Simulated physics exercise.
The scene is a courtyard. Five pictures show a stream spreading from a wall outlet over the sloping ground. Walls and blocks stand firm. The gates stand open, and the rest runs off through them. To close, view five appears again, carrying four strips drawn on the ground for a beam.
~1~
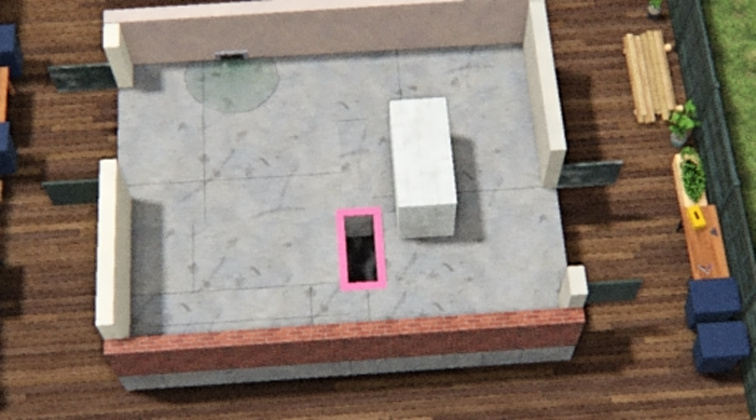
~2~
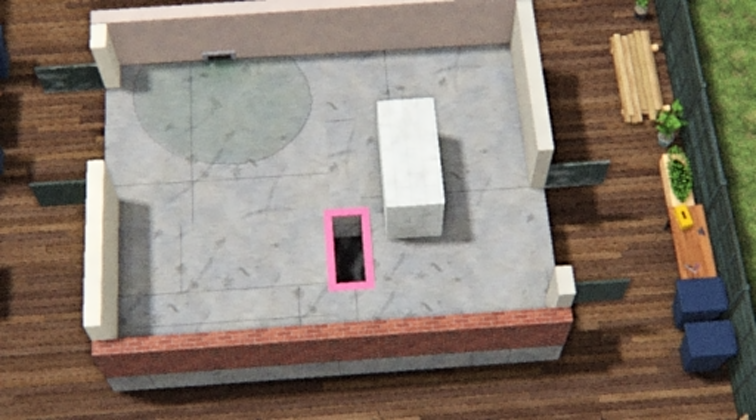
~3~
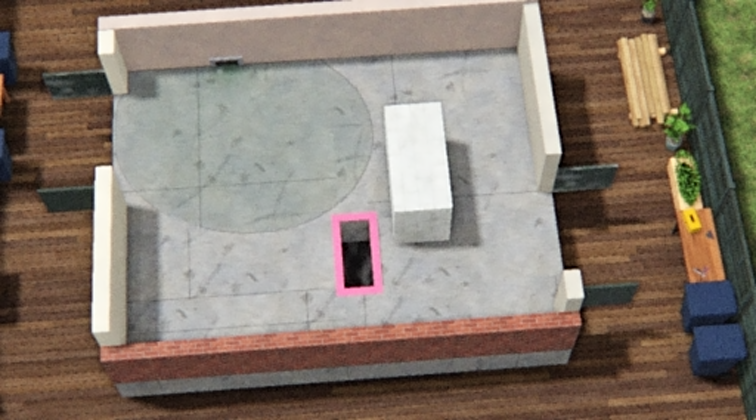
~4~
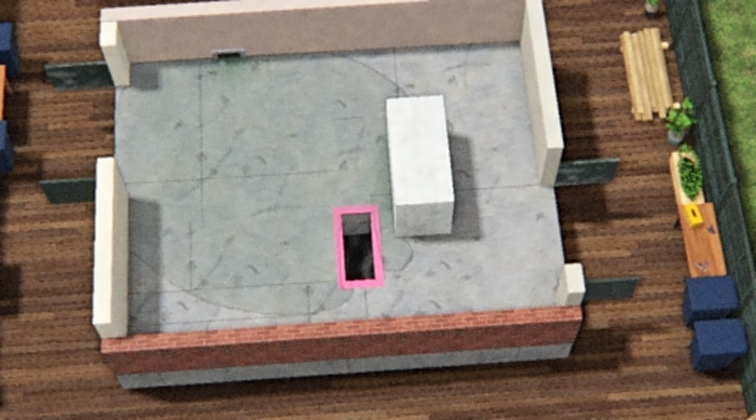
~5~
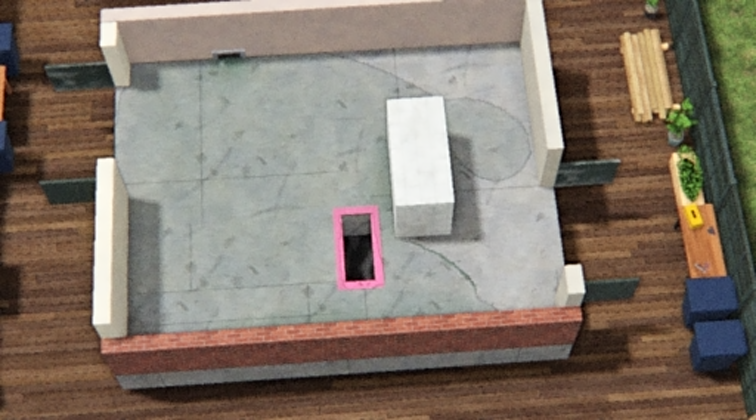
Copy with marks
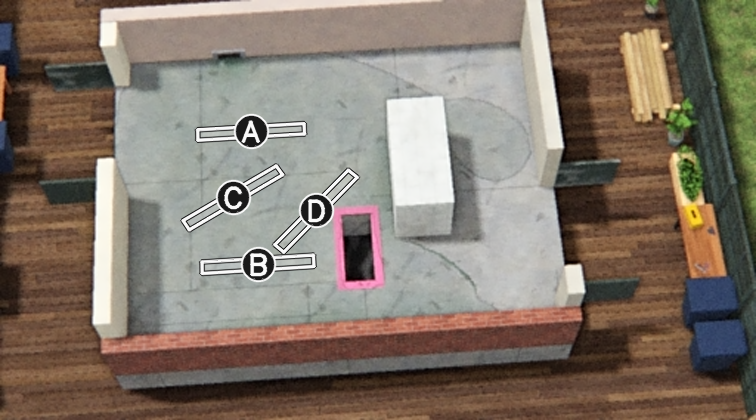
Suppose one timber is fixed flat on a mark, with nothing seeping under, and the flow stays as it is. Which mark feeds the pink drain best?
The answer is spot B.
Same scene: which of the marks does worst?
That would be A.
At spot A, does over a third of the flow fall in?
No, it does not.
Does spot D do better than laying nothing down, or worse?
It is worse.
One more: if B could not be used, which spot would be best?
That is spot C.
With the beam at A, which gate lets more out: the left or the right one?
More leaves on the right.
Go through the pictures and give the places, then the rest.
Outfall at (232, 56); pink drain at (361, 248); open gate at (550, 244); open gate at (132, 141); water covers 4 % of the ground and shows as far out as (200, 100); pink drain still dry.
Water covers 14 % of the ground and shows as far out as (235, 160); pink drain still dry.
Water covers 32 % of the ground and shows as far out as (285, 224); pink drain still dry.
Water covers 53 % of the ground and shows as far out as (394, 268); pink drain taking water.
Water covers 69 % of the ground and shows as far out as (425, 287); pink drain taking water.
On the marked copy, A from (197, 134) to (304, 128); B from (202, 267) to (313, 260); C from (186, 225) to (279, 170); D from (279, 248) to (352, 173).
With A, about 18 % of the stream runs into the pink drain, about 82 % out by the gates.
With B, about 63 % of the stream runs into the pink drain, about 36 % out by the gates.
With C, about 43 % of the stream runs into the pink drain, about 57 % out by the gates.
With D, about 25 % of the stream runs into the pink drain, about 75 % out by the gates.
